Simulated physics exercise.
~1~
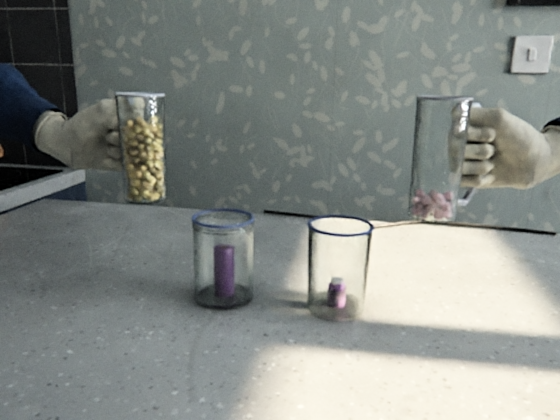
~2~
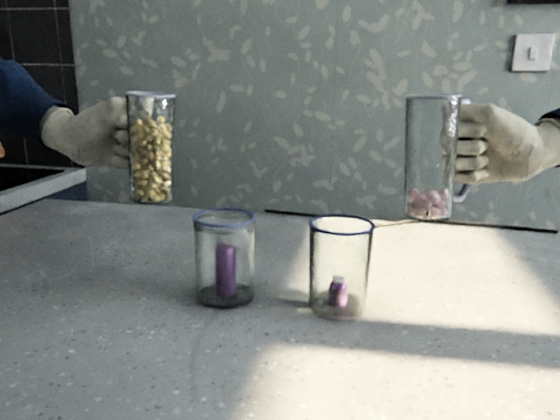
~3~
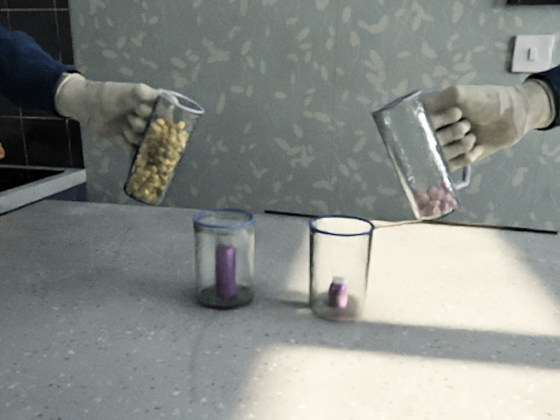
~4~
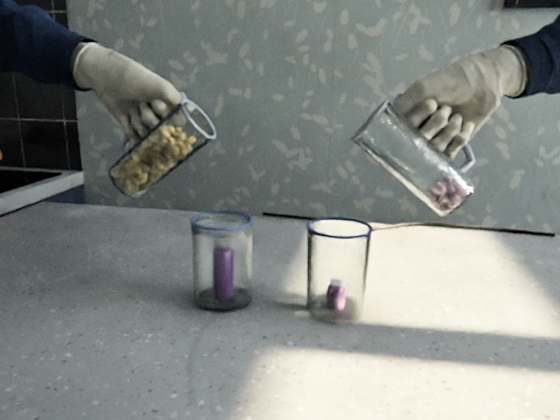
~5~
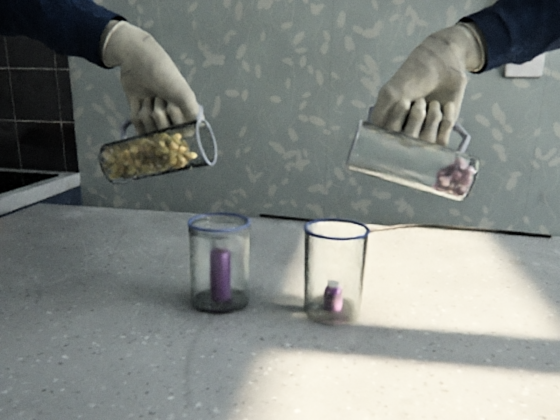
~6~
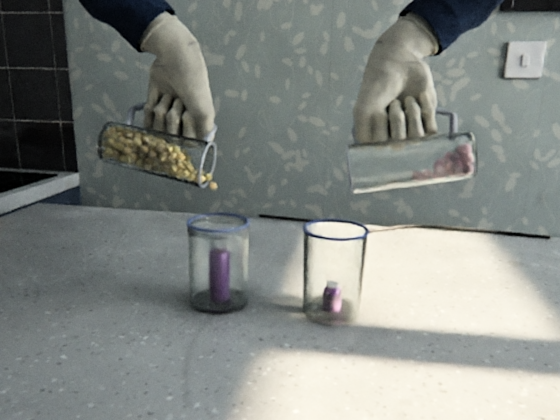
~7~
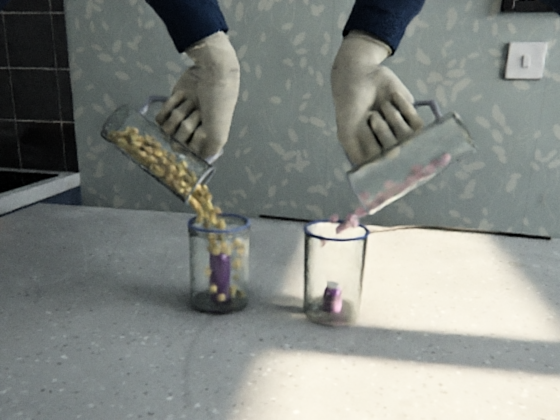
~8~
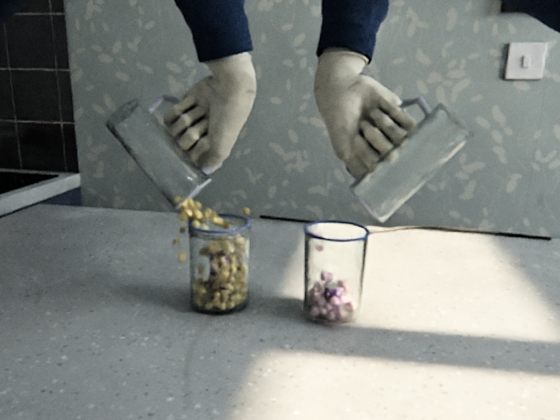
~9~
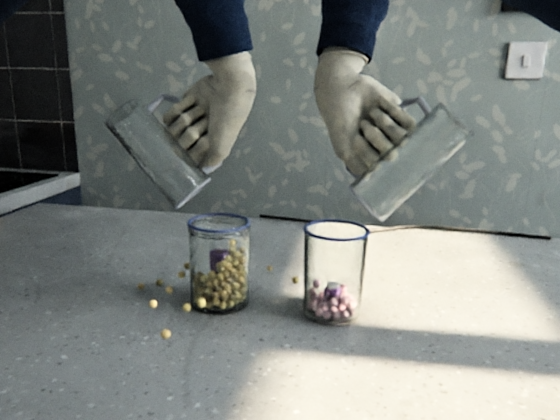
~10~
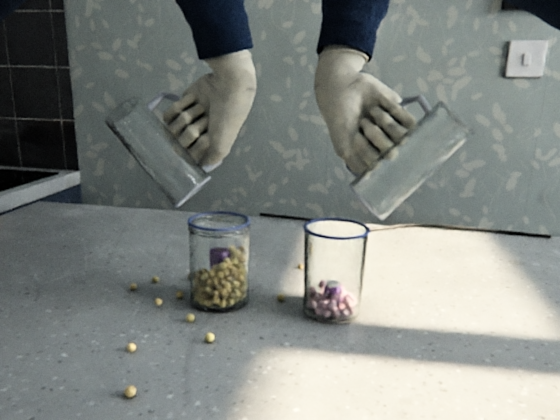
Two gloved hands tipped clear cups over two glasses holding small purple objects, pouring yellowish pieces into the left and pinkish ones into the right; some yellow ones scattered across the counter, and both objects still showed above the piles.
